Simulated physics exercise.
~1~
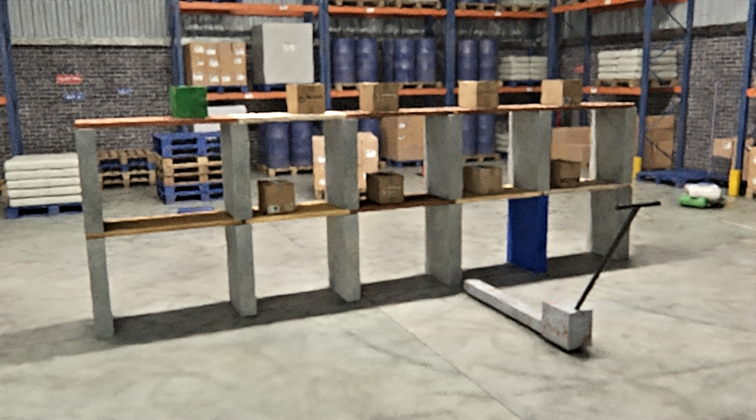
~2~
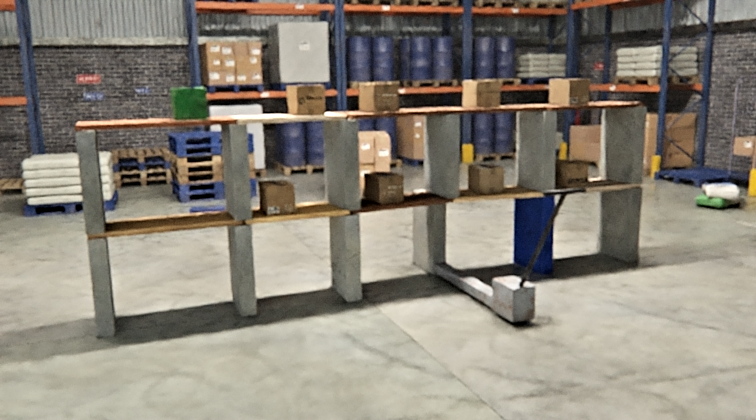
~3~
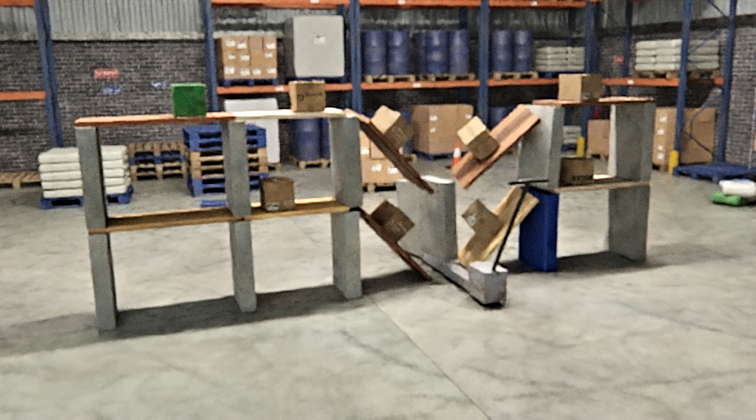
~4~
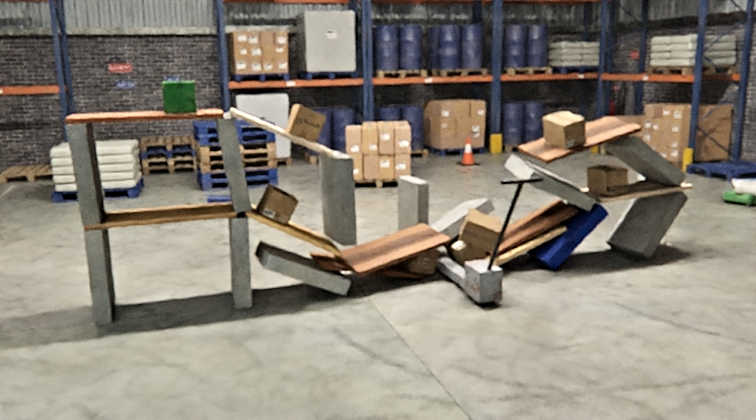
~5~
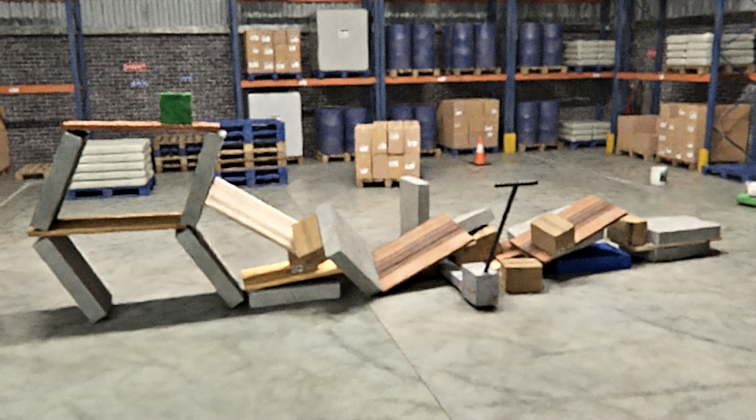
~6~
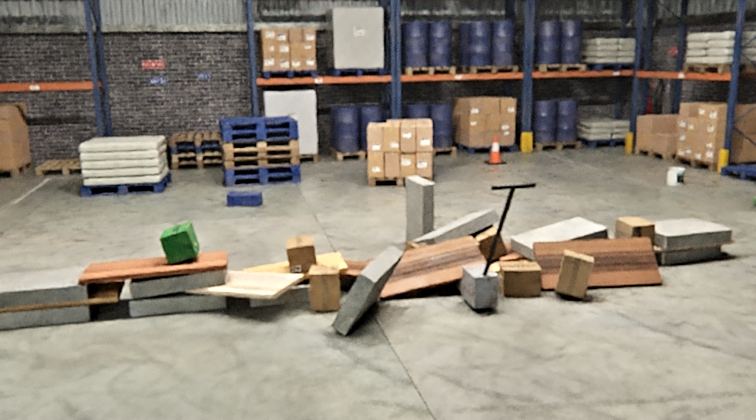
In a warehouse, a floor jack knocks an upright and the shelves collapse into rubble.
